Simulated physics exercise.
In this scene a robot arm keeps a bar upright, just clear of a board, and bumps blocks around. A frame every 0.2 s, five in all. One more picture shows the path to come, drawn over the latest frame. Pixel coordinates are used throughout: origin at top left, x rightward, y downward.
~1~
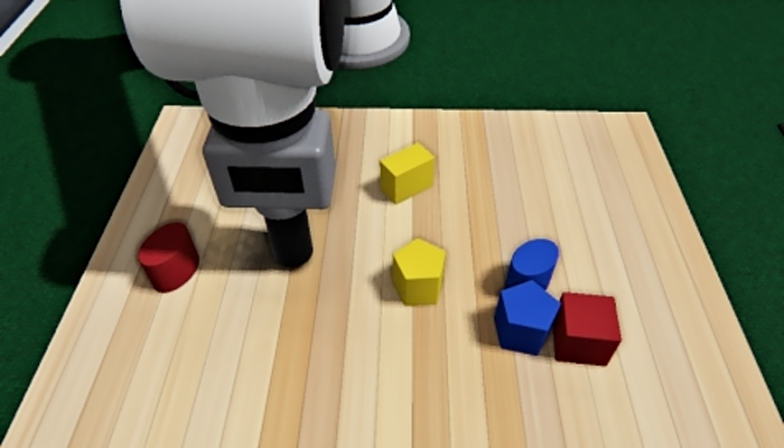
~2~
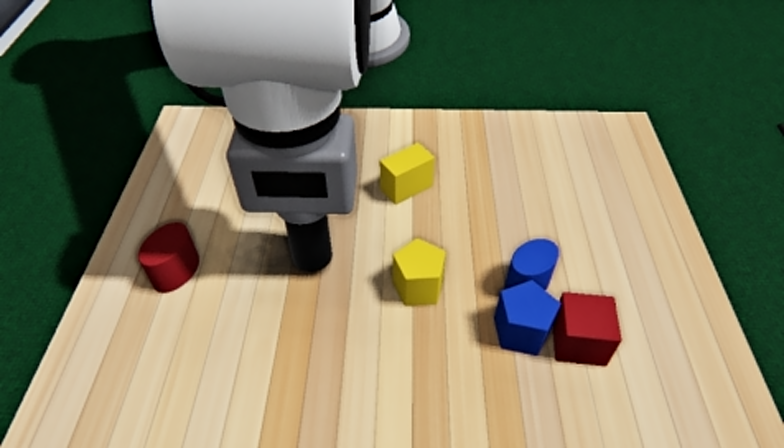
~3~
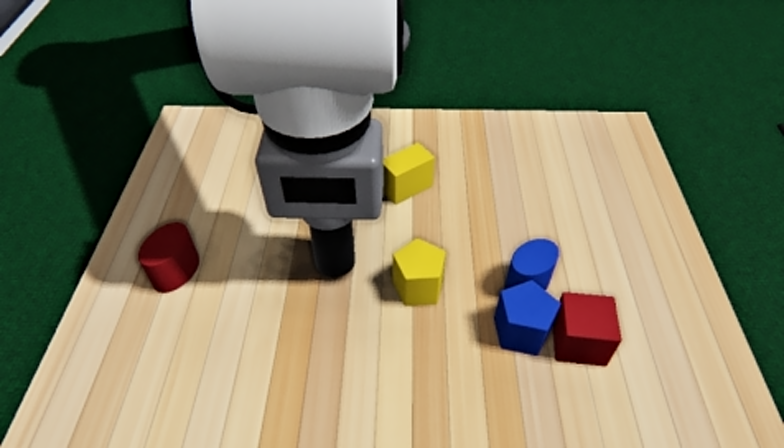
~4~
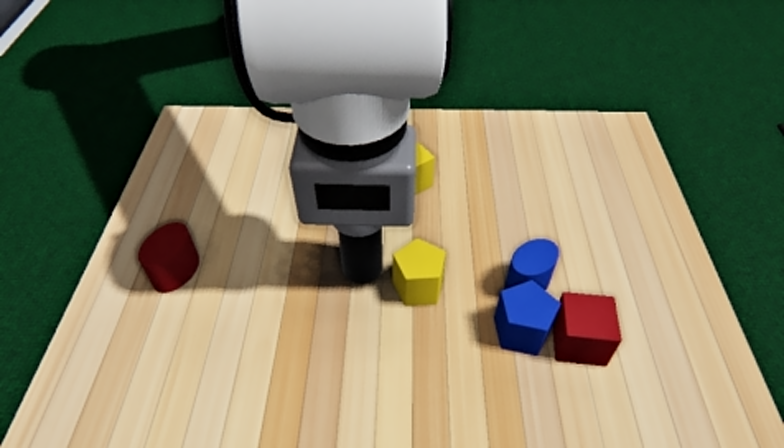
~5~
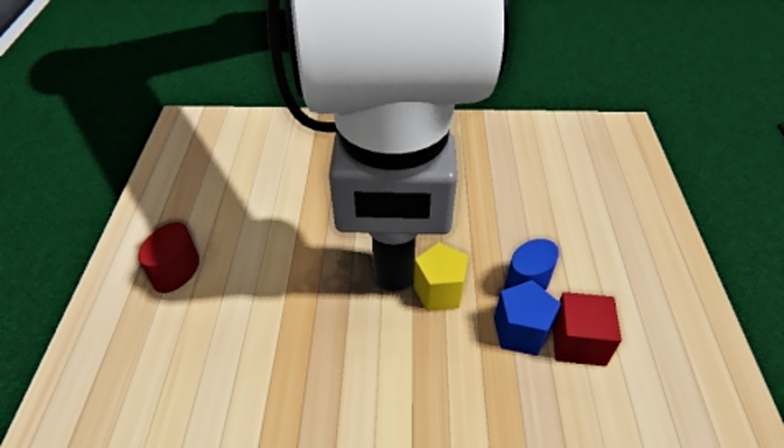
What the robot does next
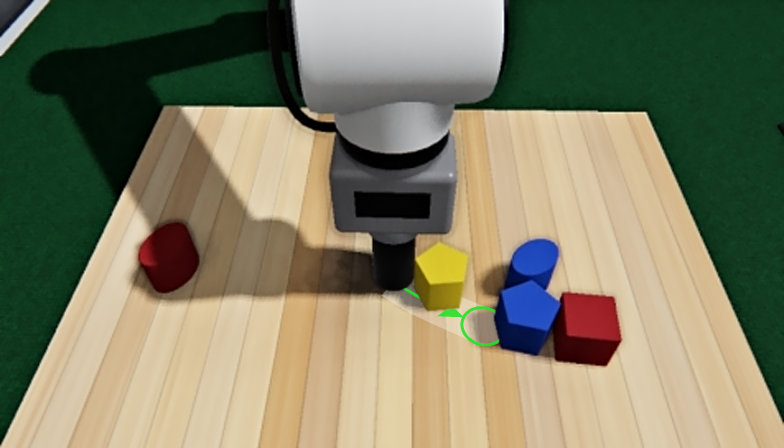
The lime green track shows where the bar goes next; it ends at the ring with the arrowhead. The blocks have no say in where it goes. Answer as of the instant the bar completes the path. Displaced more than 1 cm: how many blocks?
At least three of them.
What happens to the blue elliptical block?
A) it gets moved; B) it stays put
I'll go with A - it gets moved.
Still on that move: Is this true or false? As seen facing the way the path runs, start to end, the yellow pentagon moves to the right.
Verdict: False.
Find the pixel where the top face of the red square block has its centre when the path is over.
Located at (637, 333).
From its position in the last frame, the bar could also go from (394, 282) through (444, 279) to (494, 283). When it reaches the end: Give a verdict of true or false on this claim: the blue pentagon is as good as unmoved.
False - the claim does not hold.
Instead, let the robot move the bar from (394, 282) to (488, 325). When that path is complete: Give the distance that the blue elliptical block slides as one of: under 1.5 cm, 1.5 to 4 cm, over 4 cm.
I reckon it covers between 1.5 and 4 cm.
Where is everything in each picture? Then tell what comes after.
In the first picture, bar tip (294, 252); block tops, yellow pentagon (420, 259); blue pentagon (530, 304); blue elliptical block (536, 256); red square block (592, 315).
In the second picture, bar (313, 257); blocks unchanged.
In the third picture, bar (336, 262); blocks unchanged.
In the fourth picture, bar (363, 268); blocks unchanged.
In the fifth picture, bar (394, 275); yellow pentagon (443, 263); blue pentagon (530, 304); blue elliptical block (536, 256); red square block (592, 315).
Path on the board, from (394, 282) by way of (421, 298) and (451, 312) to (483, 326).
On the path given first. Halfway along, bar (437, 298); yellow pentagon (485, 270), turned 45° anticlockwise.
At the end, bar (485, 319); yellow pentagon (525, 277), turned 90° anticlockwise; blue pentagon (577, 308), turned 20° clockwise; blue elliptical block (555, 243), turned 20° anticlockwise; red square block (637, 333), turned 15° clockwise.
